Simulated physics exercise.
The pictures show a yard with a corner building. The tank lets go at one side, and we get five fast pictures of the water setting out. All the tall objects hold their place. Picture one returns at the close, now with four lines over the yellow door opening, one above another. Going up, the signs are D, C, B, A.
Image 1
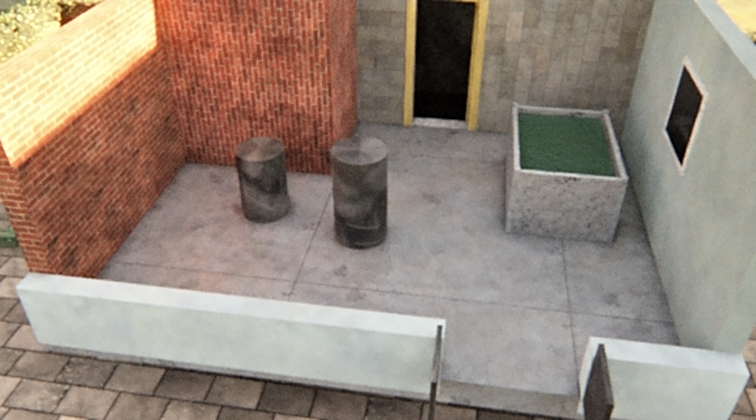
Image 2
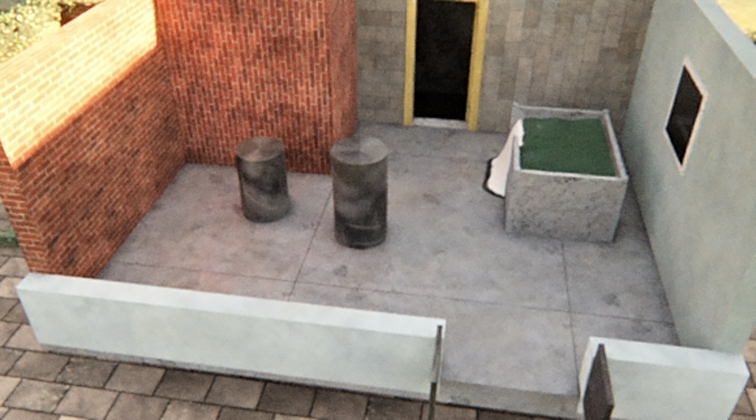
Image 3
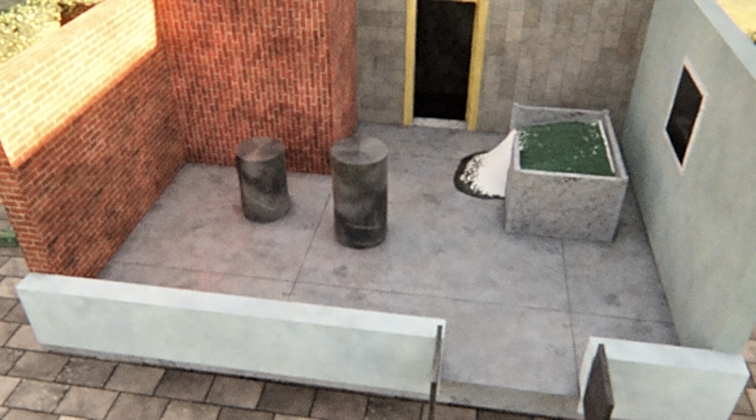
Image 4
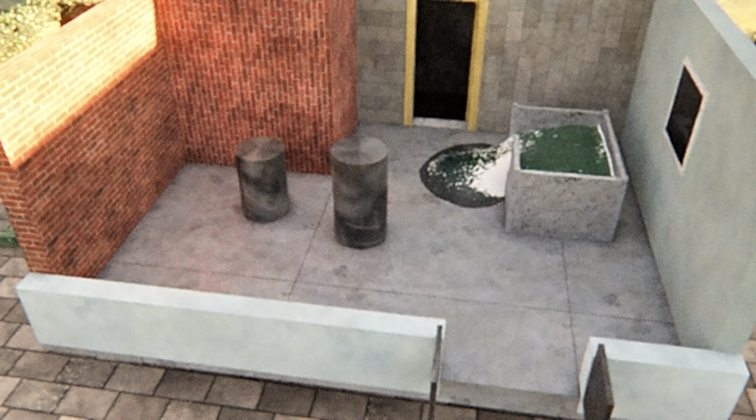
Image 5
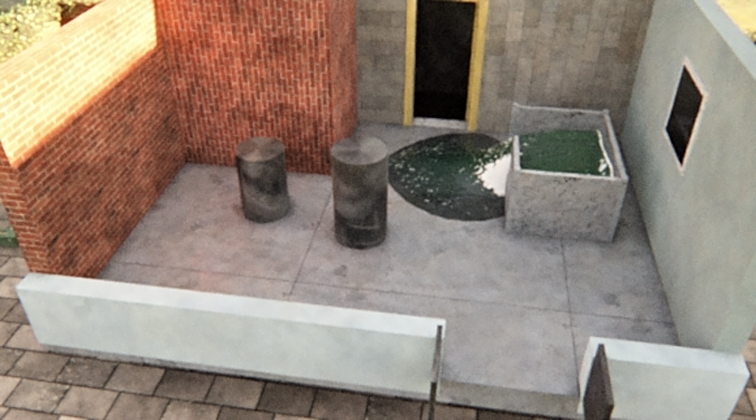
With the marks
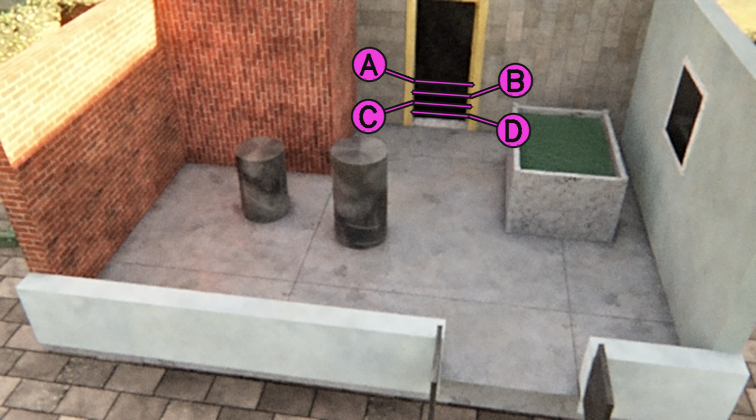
Green water pours from the left side of a stone tank and spreads across the yard floor.
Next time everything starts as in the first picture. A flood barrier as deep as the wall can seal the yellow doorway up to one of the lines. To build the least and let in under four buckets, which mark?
Use mark D.
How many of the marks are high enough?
All of the four.
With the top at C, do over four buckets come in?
No, not at all.
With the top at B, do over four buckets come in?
No.
On the marked copy, A at (442, 82); B at (442, 94); C at (441, 104); D at (440, 114); from the bottom up D, C, B, A.
With A, nothing gets over.
With B, nothing gets over.
With C, nothing gets over.
With D, a splash gets over, under a bucket.
